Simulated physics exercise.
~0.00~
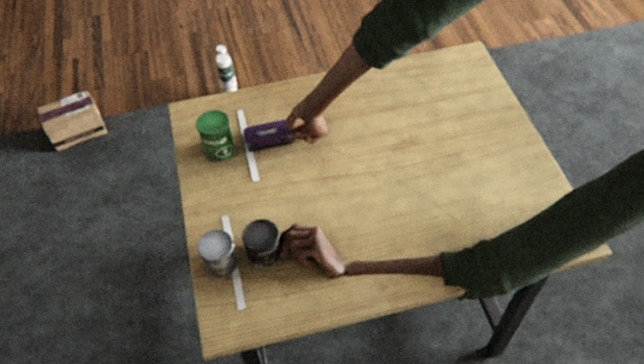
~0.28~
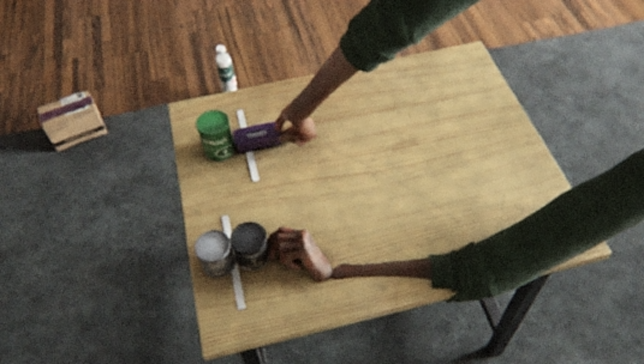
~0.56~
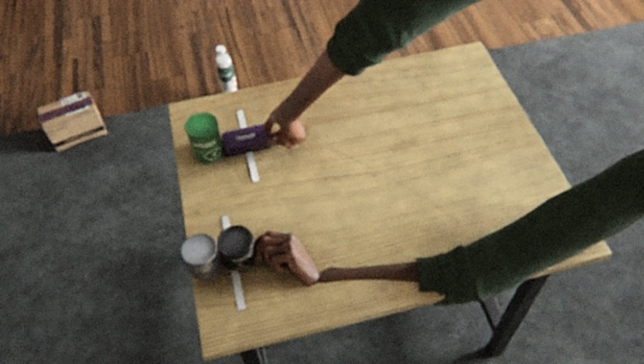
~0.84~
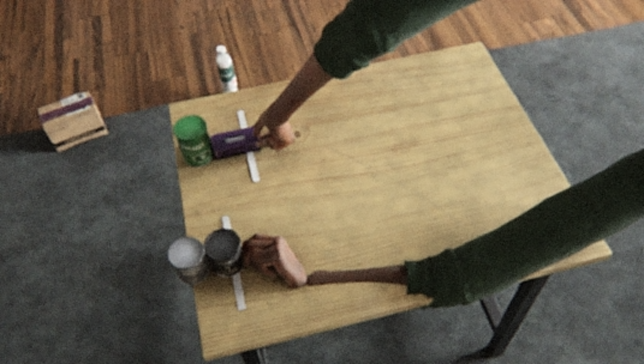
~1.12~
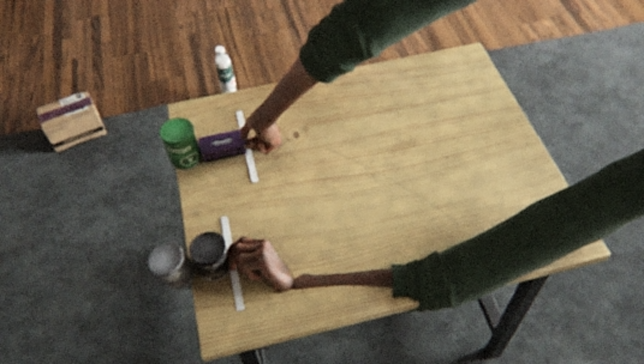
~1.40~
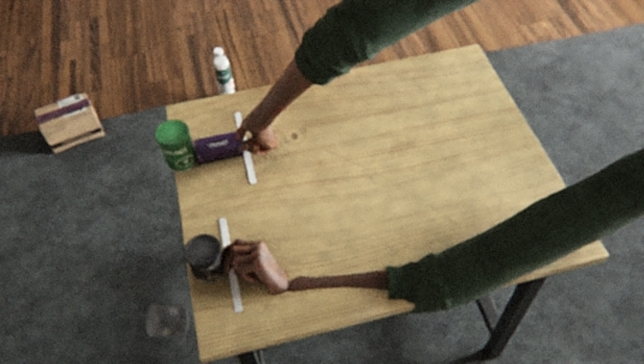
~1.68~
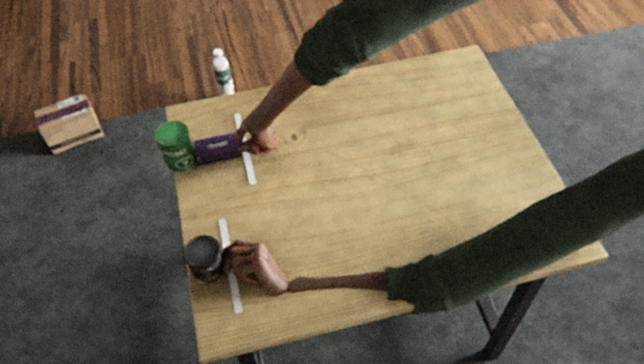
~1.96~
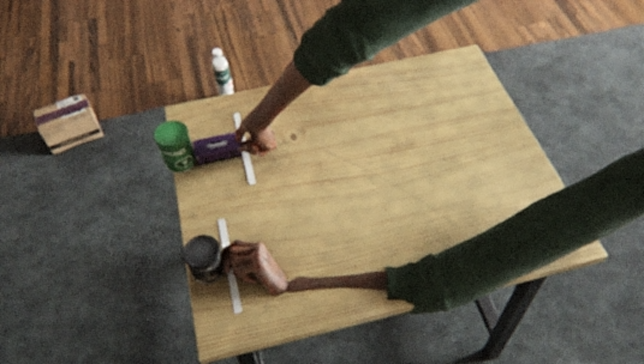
We see two hands slowly push a purple case against a green tin and a black pot against a grey pot, moving them left across a wooden table; the grey pot tips over the edge and drops from view, while the green tin stays upright on the table.
